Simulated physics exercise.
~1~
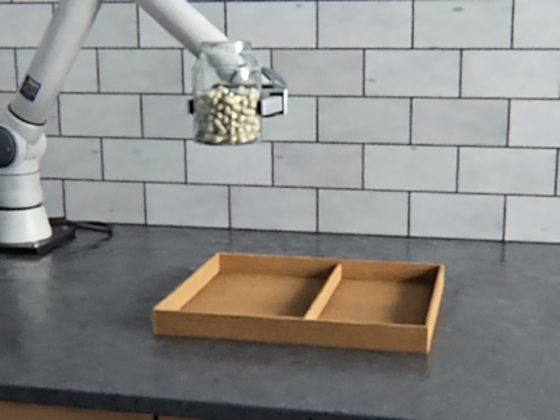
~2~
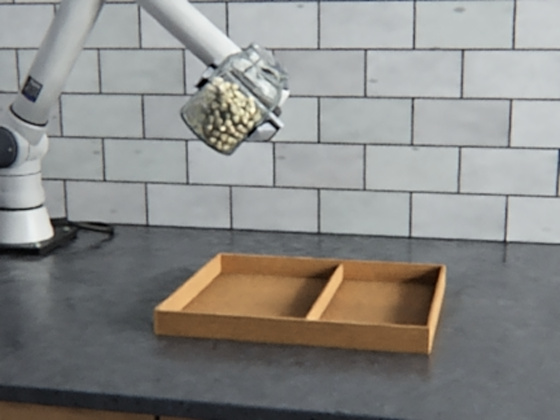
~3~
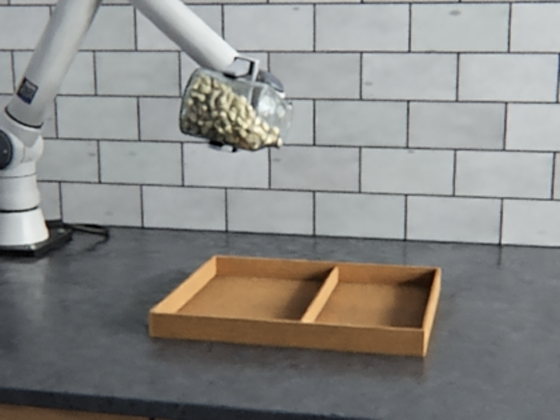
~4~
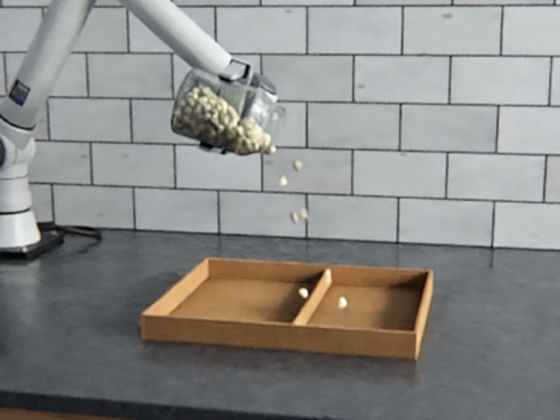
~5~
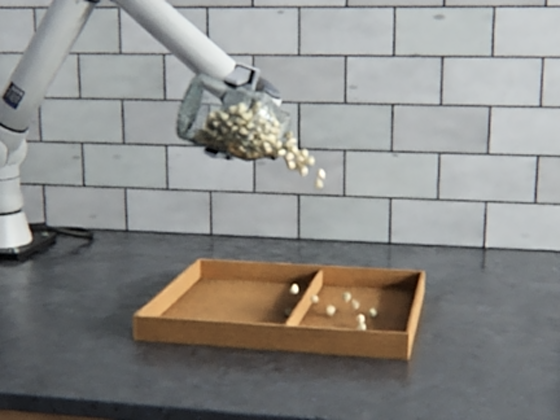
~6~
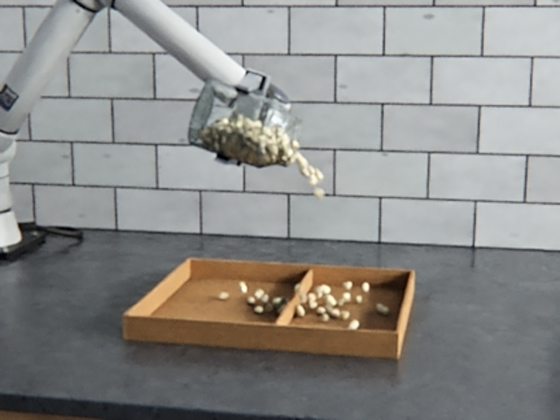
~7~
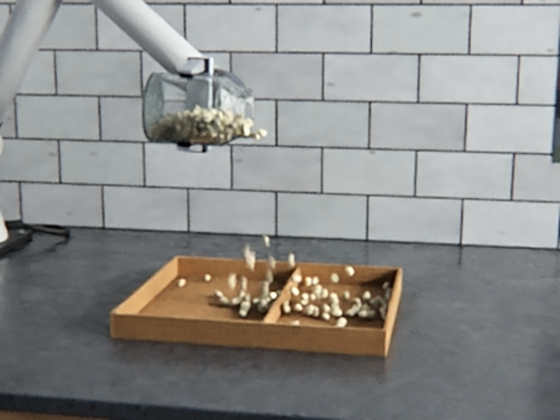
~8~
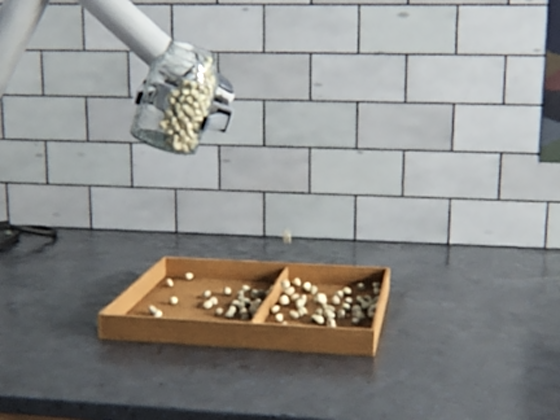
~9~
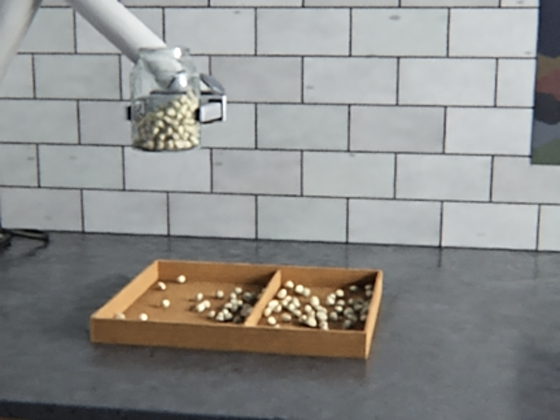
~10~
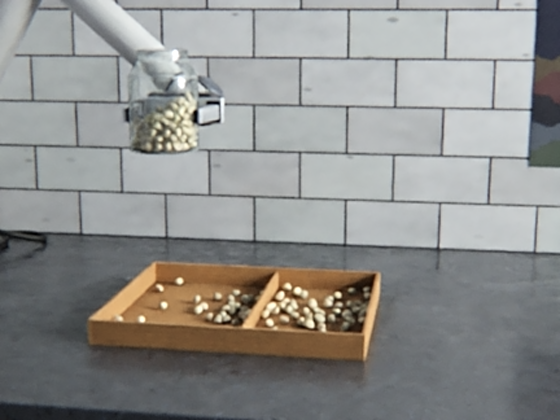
On a dark counter, a robot arm tips some beans from a jar into a divided tray.
